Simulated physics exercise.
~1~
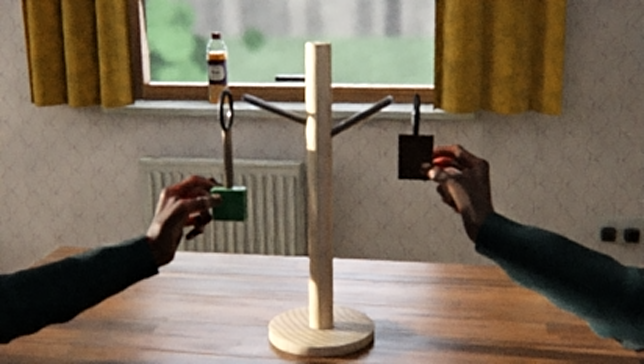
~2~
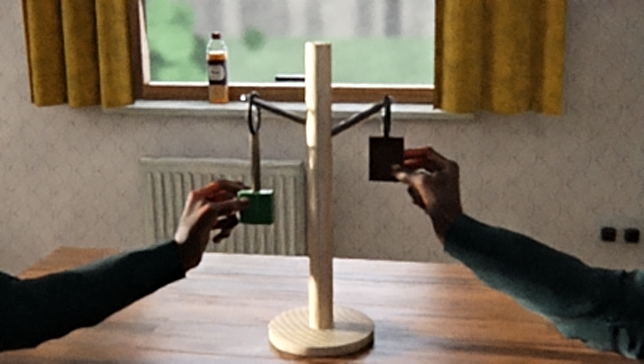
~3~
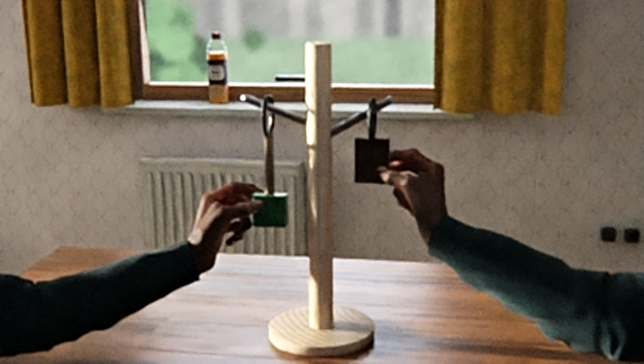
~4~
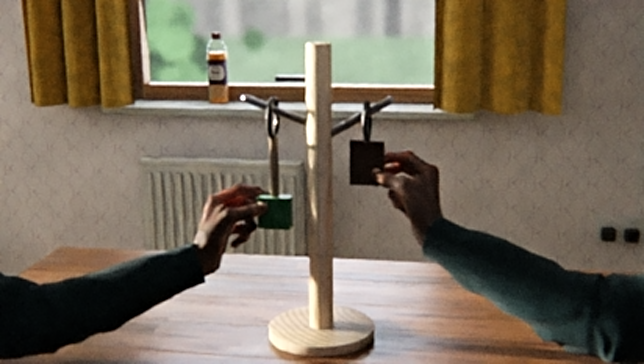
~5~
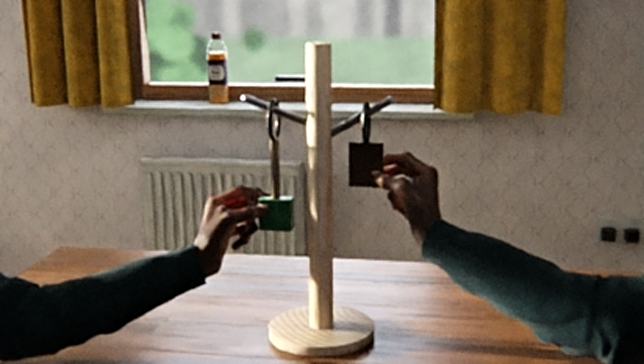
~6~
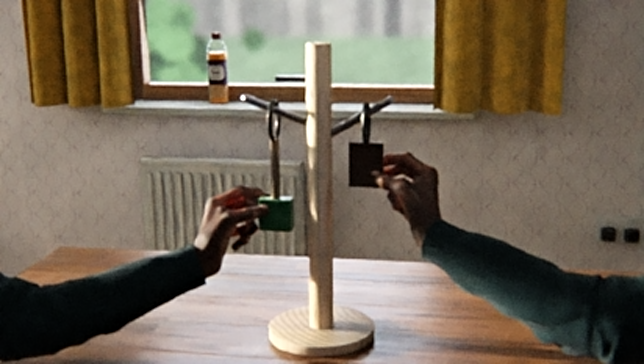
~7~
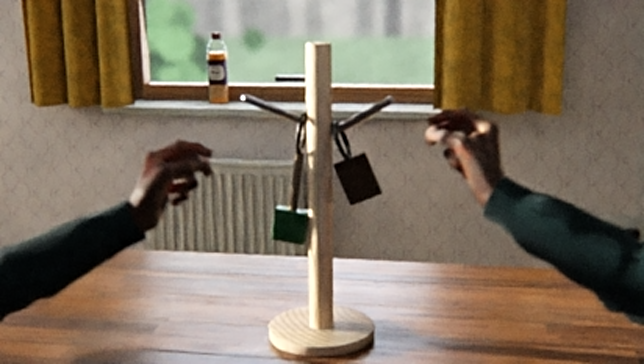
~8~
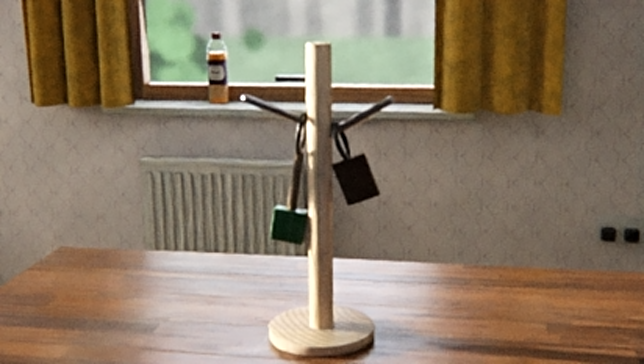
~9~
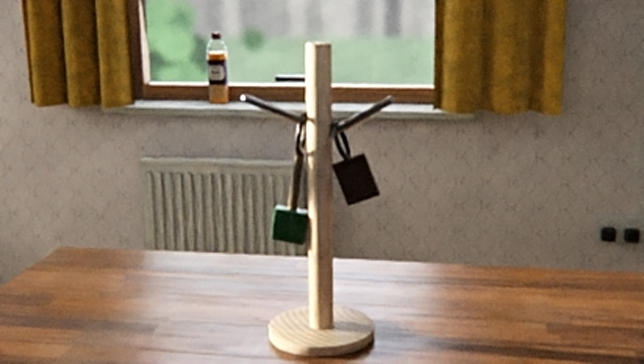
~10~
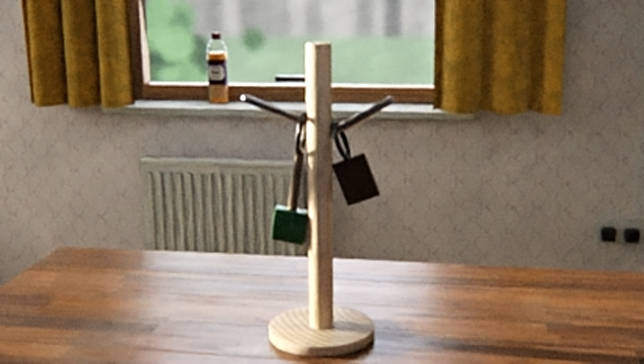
On a wooden table by a window, two hands hooked a green block-shaped item and a dark brown one onto opposite pegs of a stand, then let go; both slid inward against the post, tilted, and stayed hanging there.
